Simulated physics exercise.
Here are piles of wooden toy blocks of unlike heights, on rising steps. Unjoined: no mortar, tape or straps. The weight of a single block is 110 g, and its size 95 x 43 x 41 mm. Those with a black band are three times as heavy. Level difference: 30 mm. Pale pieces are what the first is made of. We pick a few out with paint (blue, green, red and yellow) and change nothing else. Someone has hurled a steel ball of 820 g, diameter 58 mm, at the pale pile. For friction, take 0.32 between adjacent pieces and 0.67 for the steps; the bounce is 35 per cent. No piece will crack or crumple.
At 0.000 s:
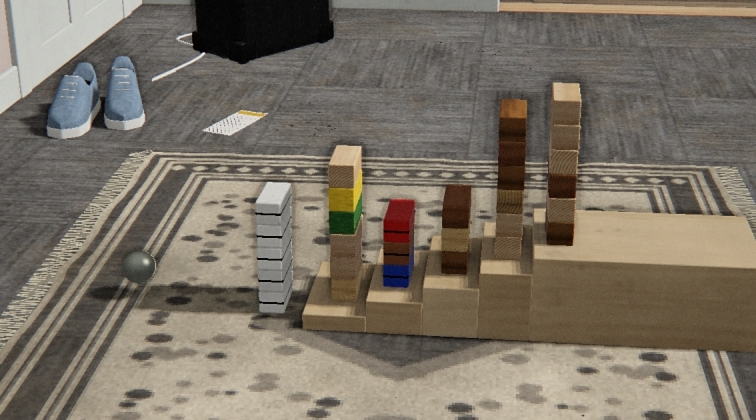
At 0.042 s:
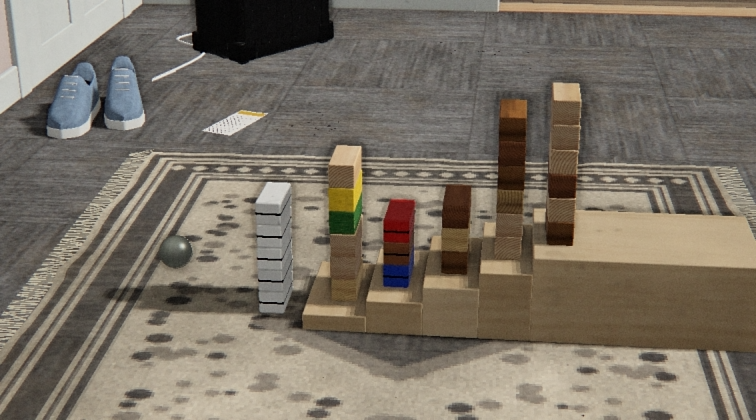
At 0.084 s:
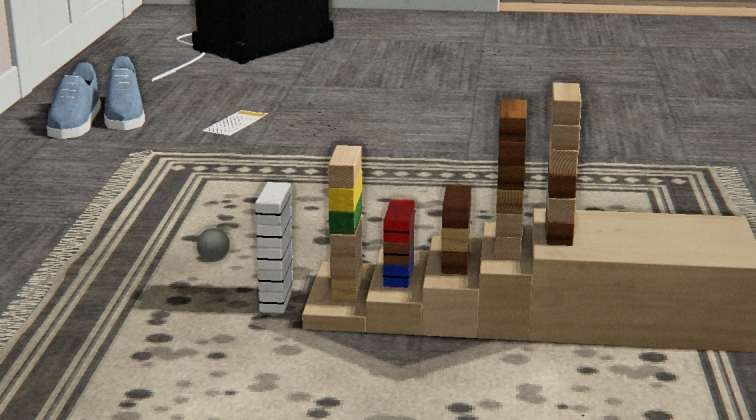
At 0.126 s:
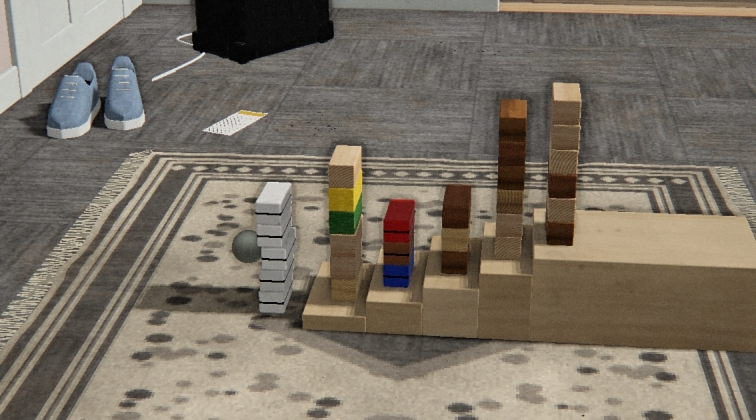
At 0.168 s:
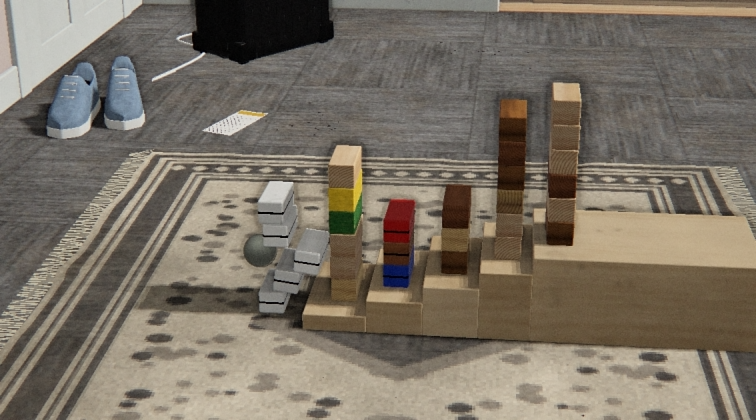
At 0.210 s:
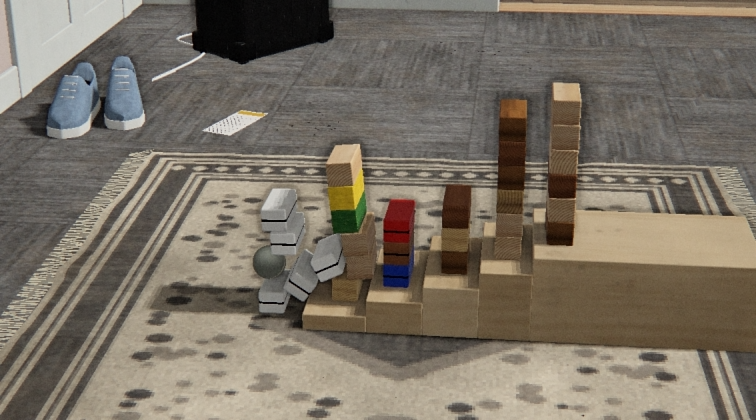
A small dark grey ball flies in from the left toward a white stack of blocks on a patterned rug, seen from a fixed, slightly raised view. Behind are blue shoes and a black box; rightward, stacks with yellow, green, red, blue and brown blocks stand on rising wooden steps. The ball strikes the white stack, knocking its middle blocks rightward against the neighbouring stack, which tilts slightly.
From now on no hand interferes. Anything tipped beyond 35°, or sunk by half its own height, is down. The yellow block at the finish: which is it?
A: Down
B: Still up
A, down.
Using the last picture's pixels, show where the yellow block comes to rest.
Look around pixel (323, 253) in the last frame.
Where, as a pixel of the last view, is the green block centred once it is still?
It comes to rest around (348, 256) in the last view.
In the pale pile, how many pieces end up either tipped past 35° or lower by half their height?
That happens to 4 of them.
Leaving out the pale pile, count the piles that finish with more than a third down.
1.
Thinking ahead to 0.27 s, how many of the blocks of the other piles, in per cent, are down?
0 %.
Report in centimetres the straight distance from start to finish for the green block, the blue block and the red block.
Shift in cm - green: 8; blue: 0; red: 2.
Around 0.27 s, 4 of the pale pile down; none of the 24 other blocks down, 7 disturbed; yellow block tipped 23°; green block tipped 23°.
Around 0.36 s, 4 of the pale pile down; 3 of the 24 other blocks down; yellow block tipped 57°, 33 mm lower; green block tipped 58°, 15 mm lower.
Around 0.56 s, 4 of the pale pile down; 3 of the 24 other blocks down; yellow block on its side; green block on its side.
Finally (1.7 s), 4 of the pale pile down; 3 of the 24 other blocks down; yellow block on its side; green block on its side; red block displaced 10 mm. Seen by the last camera, middles, yellow block near (323, 253), green block near (348, 256).
